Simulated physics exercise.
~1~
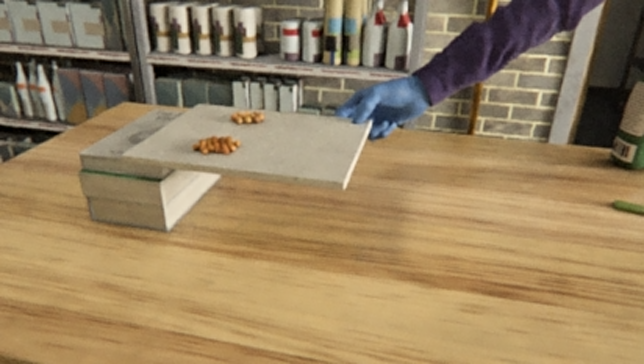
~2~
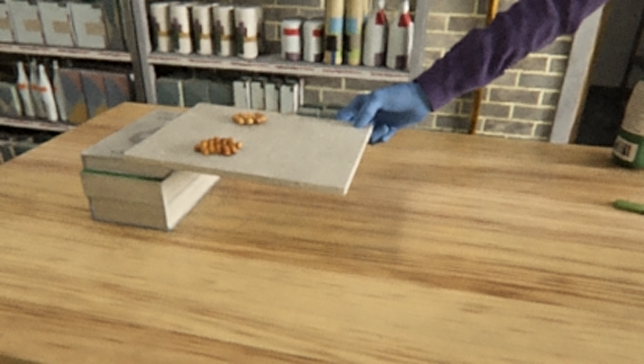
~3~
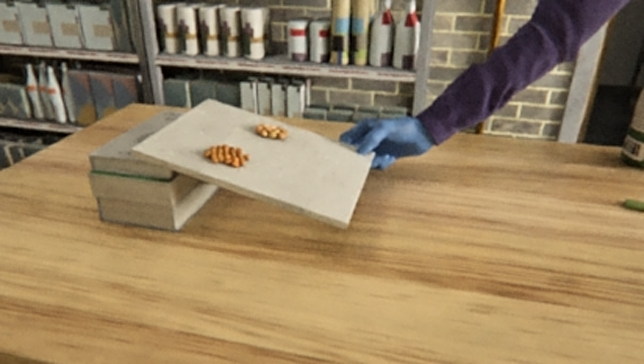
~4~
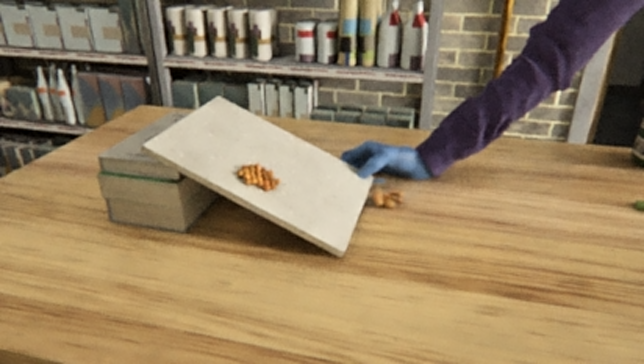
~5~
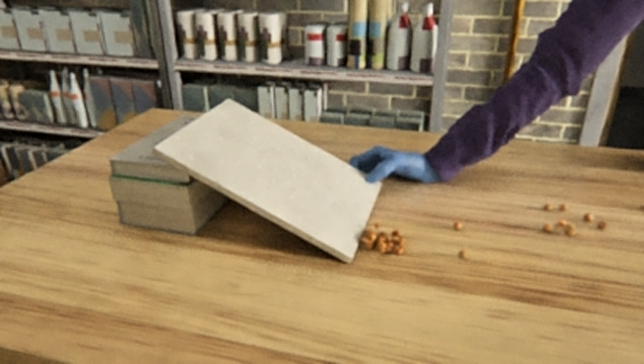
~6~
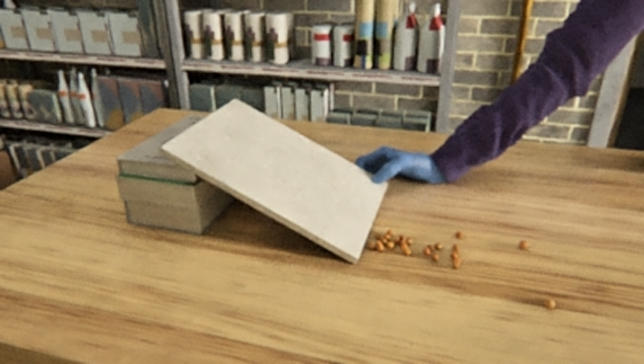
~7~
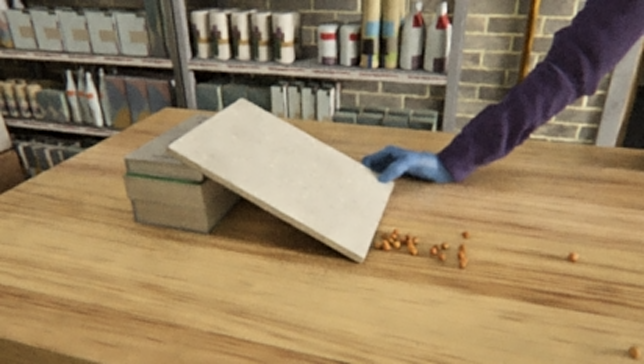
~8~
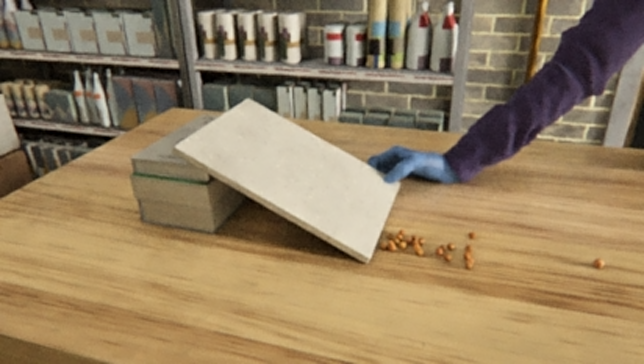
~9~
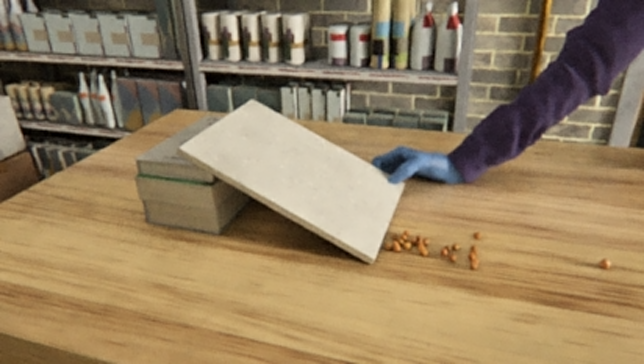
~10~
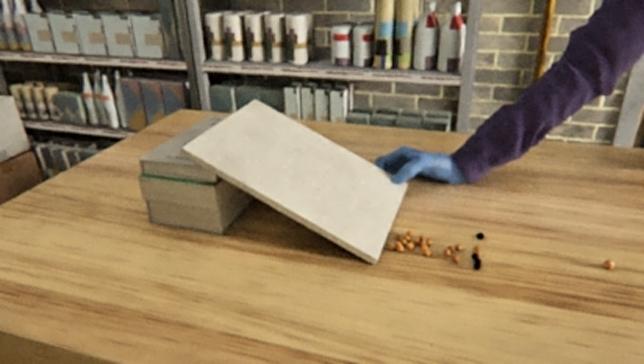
Tilting board lowered by a blue-gloved hand from a book stack, small orange-brown pieces sliding off and scattering across the wooden counter.
